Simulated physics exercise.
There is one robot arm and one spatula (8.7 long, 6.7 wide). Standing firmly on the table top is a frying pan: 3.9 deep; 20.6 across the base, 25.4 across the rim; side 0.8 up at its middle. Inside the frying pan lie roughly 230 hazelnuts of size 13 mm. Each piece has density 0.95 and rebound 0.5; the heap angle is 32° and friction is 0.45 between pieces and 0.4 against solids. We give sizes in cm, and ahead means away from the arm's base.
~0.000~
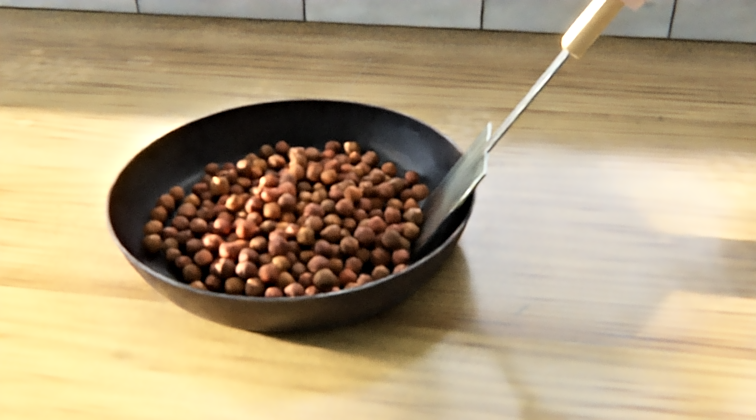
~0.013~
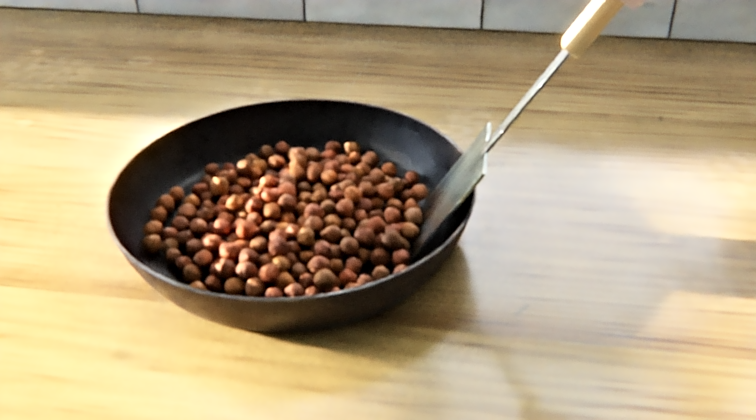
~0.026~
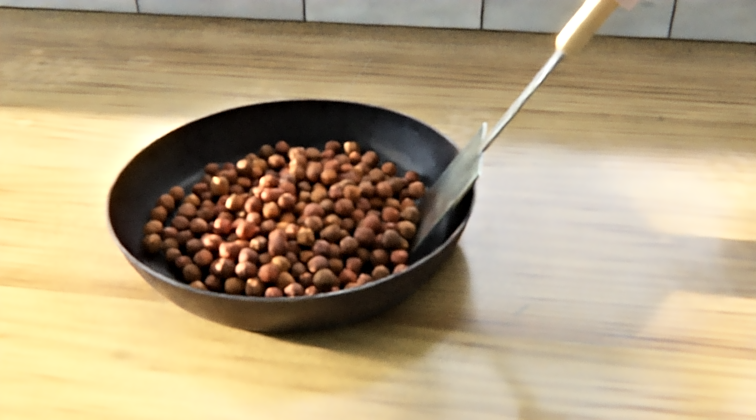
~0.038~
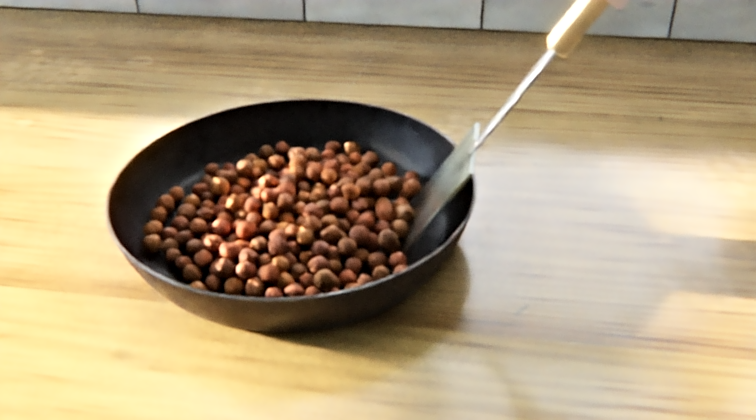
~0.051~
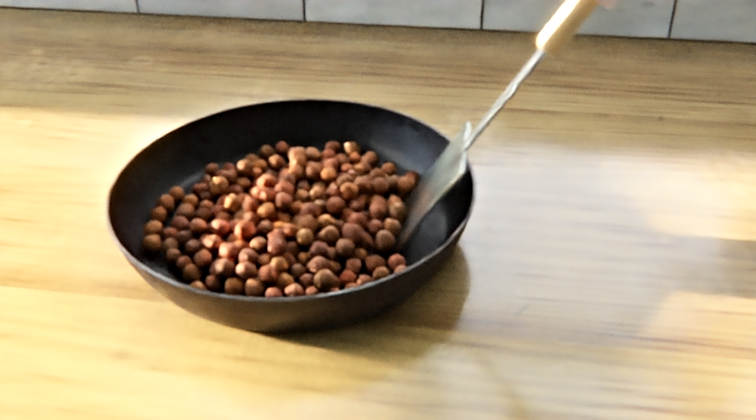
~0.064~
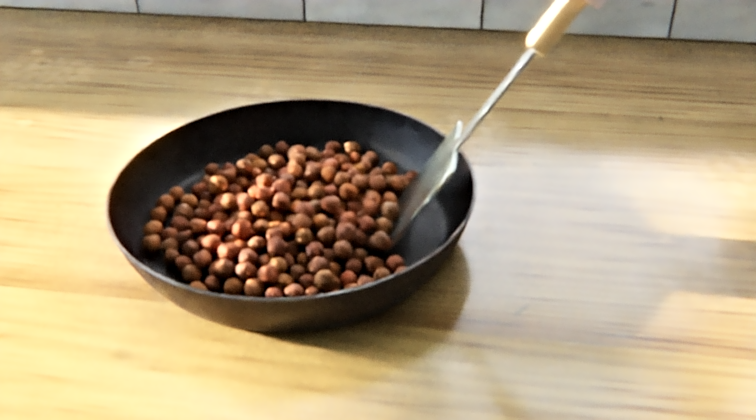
The clip shows a dark frying pan of round brown nuts on a wooden table top, with a light-handled spatula at its right side; the spatula moves slightly left, nudging the nearest nuts while the rest barely shift.
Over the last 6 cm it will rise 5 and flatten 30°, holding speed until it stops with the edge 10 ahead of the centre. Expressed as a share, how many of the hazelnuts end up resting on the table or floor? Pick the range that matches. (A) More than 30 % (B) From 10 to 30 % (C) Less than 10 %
Less than 10 %.
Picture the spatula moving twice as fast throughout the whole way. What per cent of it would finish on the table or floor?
It would be roughly 10 percent.
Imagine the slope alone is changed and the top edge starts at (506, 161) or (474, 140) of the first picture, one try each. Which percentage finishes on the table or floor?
First try around 5 percent, second around 5 percent.
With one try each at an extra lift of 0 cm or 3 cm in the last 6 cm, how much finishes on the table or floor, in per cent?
You'd get some 0 per cent with the first setting and some 0 per cent with the second.
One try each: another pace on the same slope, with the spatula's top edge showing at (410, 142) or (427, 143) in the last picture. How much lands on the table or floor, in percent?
I'd estimate some 15 and 10 in a hundred.
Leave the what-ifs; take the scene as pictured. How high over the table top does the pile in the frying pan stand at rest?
It reaches roughly 4.0 cm.
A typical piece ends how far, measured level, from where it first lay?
Somewhere around 3 centimetres, I'd say.
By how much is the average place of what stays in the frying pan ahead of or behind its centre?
What stays is shifted forward by around 3.5 cm.
After 0.20 s, sloping 58°, highest piece 4 above the table; 230 in the frying pan.
After 0.33 s, sloping 49°, highest piece 5 above the table; 230 in the frying pan.
After 0.60 s, sloping 28°, highest piece 4 above the table; 222 in the frying pan, 8 on the table or floor.
After 1.65 s, sloping 28°, highest piece 4 above the table; 222 in the frying pan, 8 on the table or floor.
In the end, 222 in the frying pan, 8 on the table or floor. That is 3 % on the table or floor.
